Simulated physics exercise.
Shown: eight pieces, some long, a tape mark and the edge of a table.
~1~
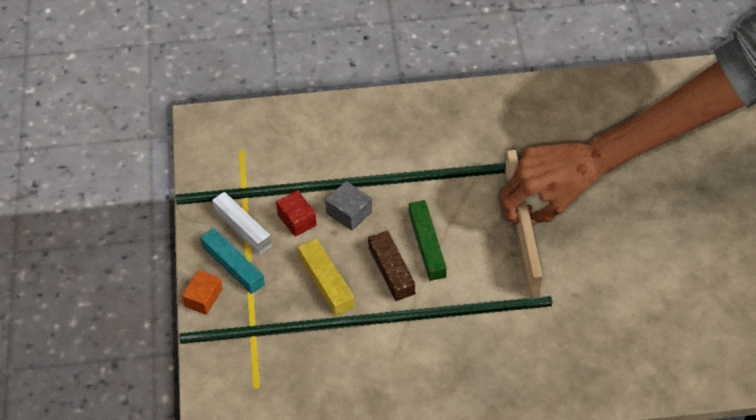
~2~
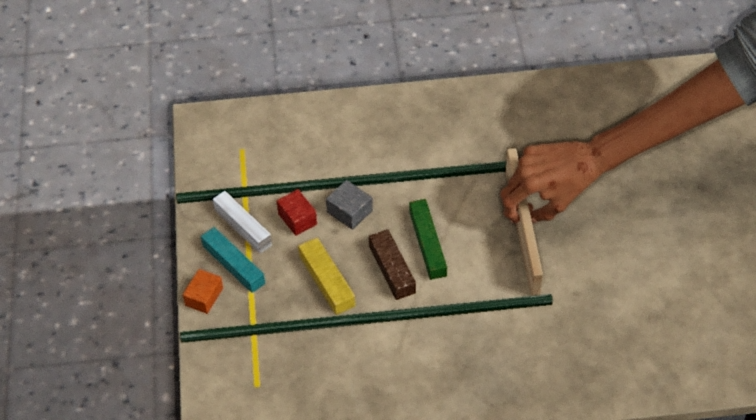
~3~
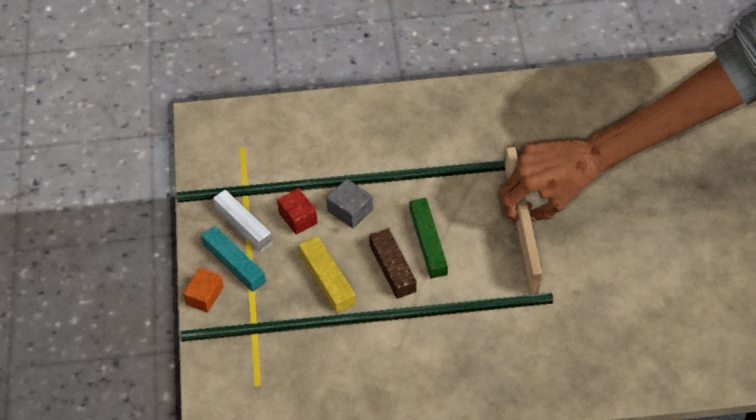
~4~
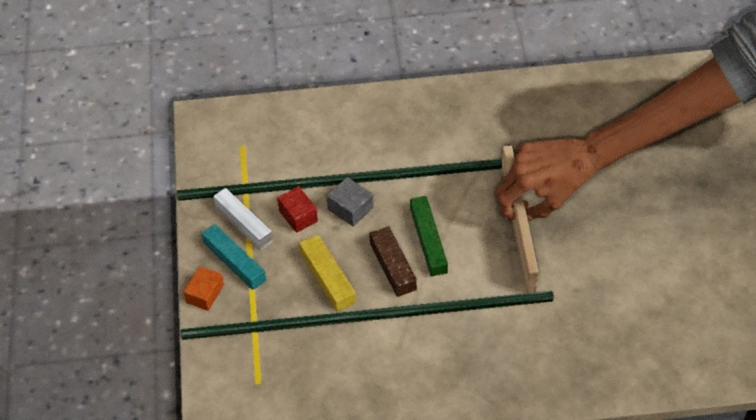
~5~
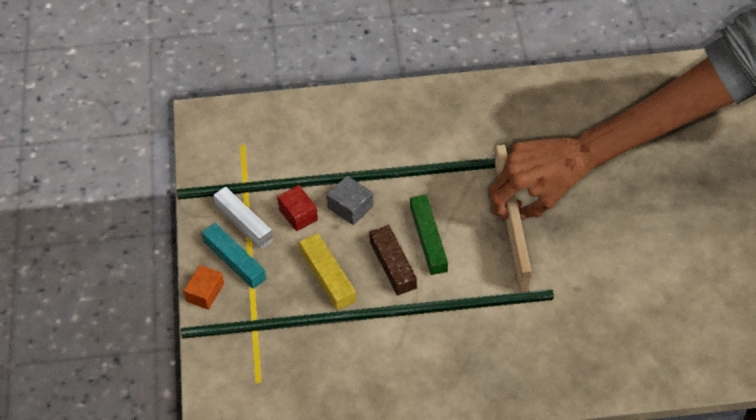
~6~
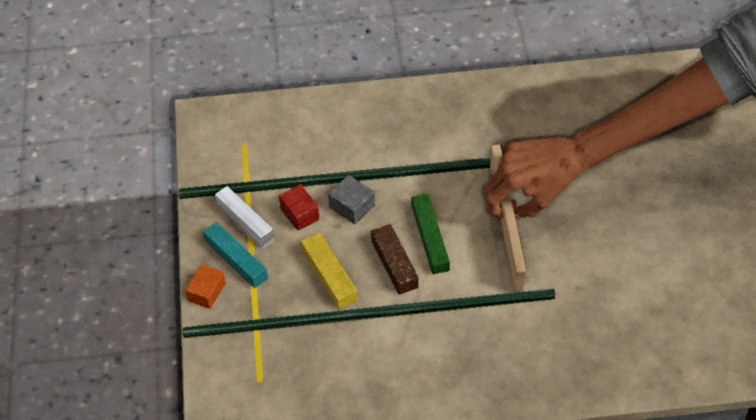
A hand reaching in from the upper right grips a pale wooden board standing on a mottled tan tabletop, seen from above against a grey speckled floor. Between two dark green rails lie orange, turquoise, white, red, grey, yellow, brown and green blocks, with a yellow line at left. The hand slides the board slightly left, while the blocks stay put.
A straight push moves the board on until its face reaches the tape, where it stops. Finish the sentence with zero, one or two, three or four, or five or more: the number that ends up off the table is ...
The number that ends up off the table is one or two.
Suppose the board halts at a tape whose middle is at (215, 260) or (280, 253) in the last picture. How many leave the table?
Counts per try: 5 and 0.
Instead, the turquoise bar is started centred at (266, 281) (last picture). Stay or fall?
So it does not drop, then.
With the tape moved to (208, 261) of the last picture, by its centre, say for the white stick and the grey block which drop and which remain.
White stick: Is gone, grey block: Is still there.
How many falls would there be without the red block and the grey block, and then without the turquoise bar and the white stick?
Result: 1 in the first case, with 1 in the second.
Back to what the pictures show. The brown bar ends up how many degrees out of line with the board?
I'd estimate about 0 degrees.
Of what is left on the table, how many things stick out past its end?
1.
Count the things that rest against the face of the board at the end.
2.
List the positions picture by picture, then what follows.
The first frame shows orange block (203, 292); turquoise bar (232, 261); white stick (242, 223); board (523, 223); tape (249, 262).
The second frame shows turquoise bar (233, 260); board (524, 221).
The third frame shows white stick (243, 221); green bar (428, 238).
The fourth frame shows orange block (204, 288); yellow bar (327, 273).
The fifth frame shows turquoise bar (234, 255); brown bar (393, 260).
The sixth frame shows orange block (206, 287); turquoise bar (235, 255); white stick (245, 217); board (507, 218); tape (252, 256).
Soon after, none off yet; orange block at rest near (206, 287); turquoise bar at rest near (235, 255); white stick at rest near (245, 217).
Then, none off yet; orange block moved a little near (193, 291); turquoise bar moved a little near (212, 255); white stick moved a little near (221, 220).
At rest, the number that fall off is one or two; fallen, turquoise bar and orange block.
